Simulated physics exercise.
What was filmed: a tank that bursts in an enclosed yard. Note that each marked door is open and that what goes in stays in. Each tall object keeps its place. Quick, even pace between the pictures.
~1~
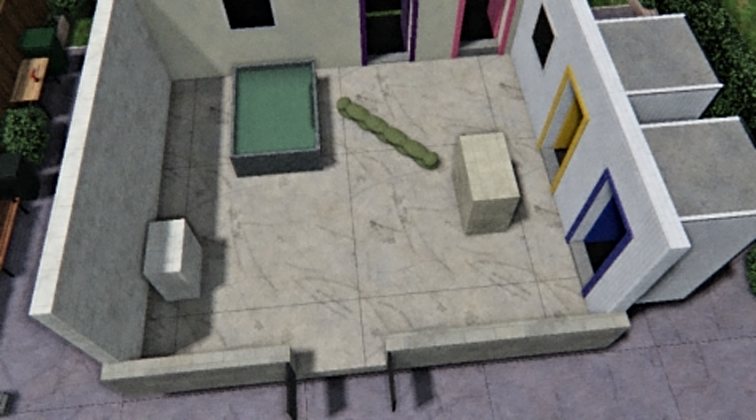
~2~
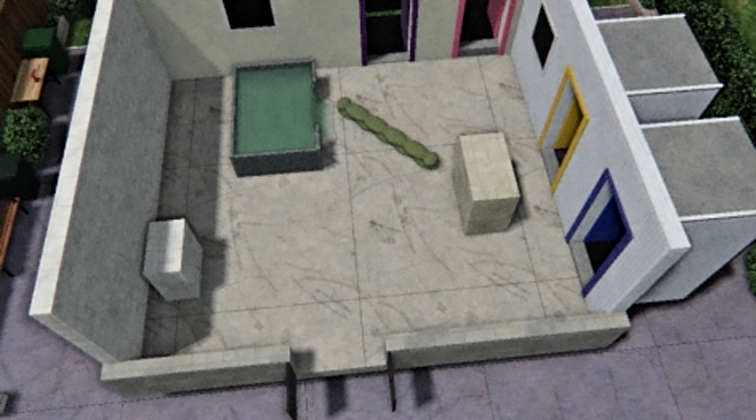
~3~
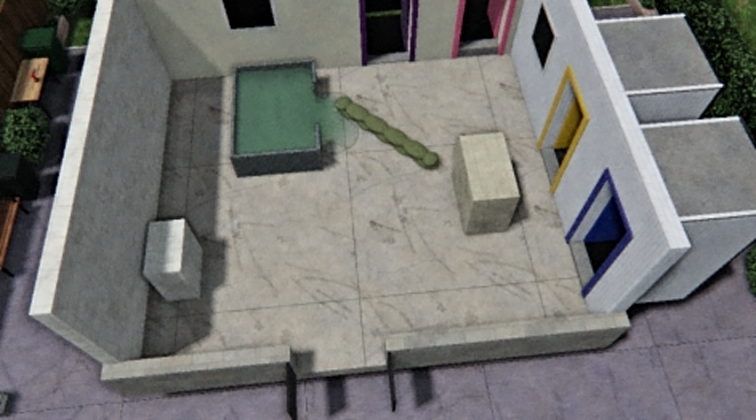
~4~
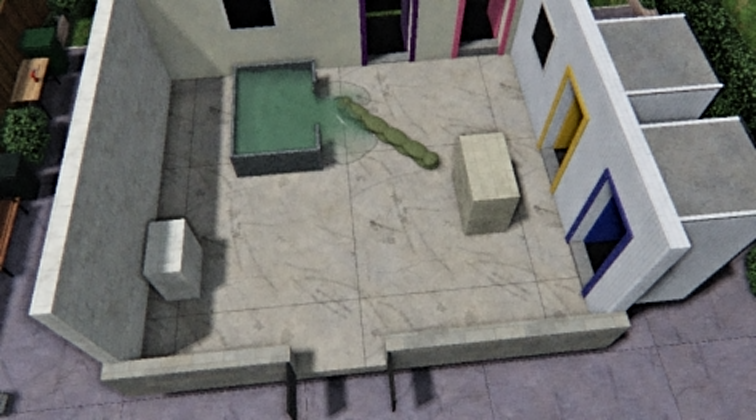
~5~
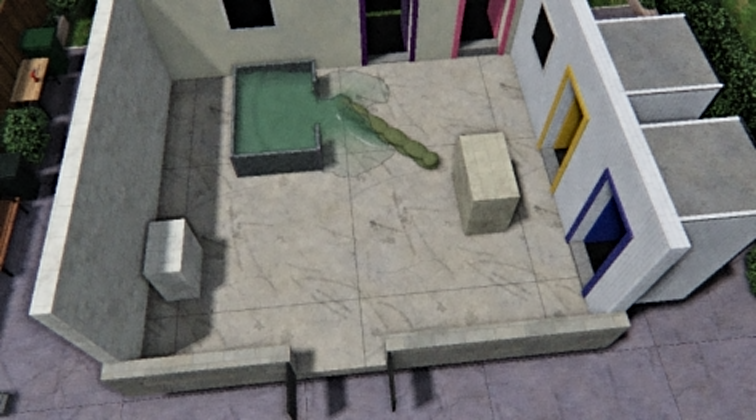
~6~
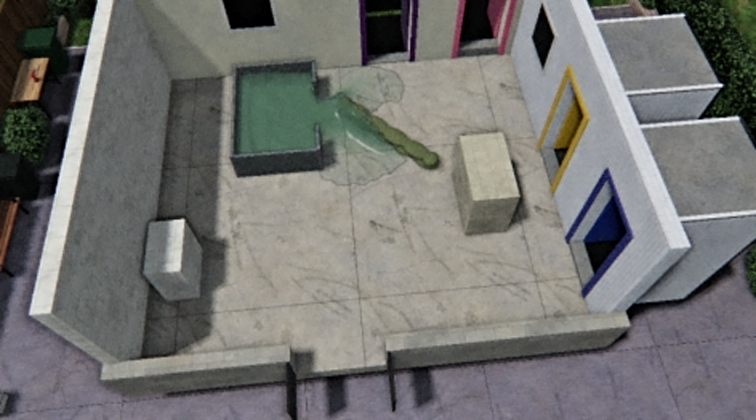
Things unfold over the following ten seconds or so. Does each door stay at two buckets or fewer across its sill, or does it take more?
As I see it, the purple door lets too much in there; the blue door lets in little enough there; the pink door lets in little enough there; the yellow door lets in little enough there.
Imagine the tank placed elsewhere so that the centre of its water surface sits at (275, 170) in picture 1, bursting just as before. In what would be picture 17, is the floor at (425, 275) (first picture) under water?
Point status: Waterlogged.
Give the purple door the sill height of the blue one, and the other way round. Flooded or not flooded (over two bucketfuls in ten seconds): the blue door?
For the blue door, I reckon it ends up above.
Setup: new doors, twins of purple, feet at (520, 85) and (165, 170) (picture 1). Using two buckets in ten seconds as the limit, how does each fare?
Door one beats the threshold, door two misses the threshold.
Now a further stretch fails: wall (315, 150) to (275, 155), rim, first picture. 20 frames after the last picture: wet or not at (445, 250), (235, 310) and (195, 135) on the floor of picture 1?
Point by point: Swamped, swamped and untouched.
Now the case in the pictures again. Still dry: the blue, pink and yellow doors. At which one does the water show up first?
That's the pink door.
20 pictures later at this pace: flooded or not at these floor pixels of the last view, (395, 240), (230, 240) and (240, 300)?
As listed, the points end up soaked, high and dry and high and dry.
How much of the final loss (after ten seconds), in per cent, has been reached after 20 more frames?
Close to 35 per cent.
A moment on, water covers 20 % of the floor; the purple door under two buckets in, the blue door not reached, the pink door not reached, the yellow door not reached.
Next, water covers 35 % of the floor; the purple door over two buckets in, the blue door not reached, the pink door wet at the sill, nothing in, the yellow door not reached.
Then, water covers 45 % of the floor; the purple door over two buckets in, the blue door not reached, the pink door wet at the sill, nothing in, the yellow door not reached.
Later, water covers 65 % of the floor; the purple door over two buckets in, the blue door wet at the sill, nothing in, the pink door wet at the sill, nothing in, the yellow door wet at the sill, nothing in.
In the end, water covers 85 % of the floor; the purple door over two buckets in, the blue door wet at the sill, nothing in, the pink door wet at the sill, nothing in, the yellow door under two buckets in.
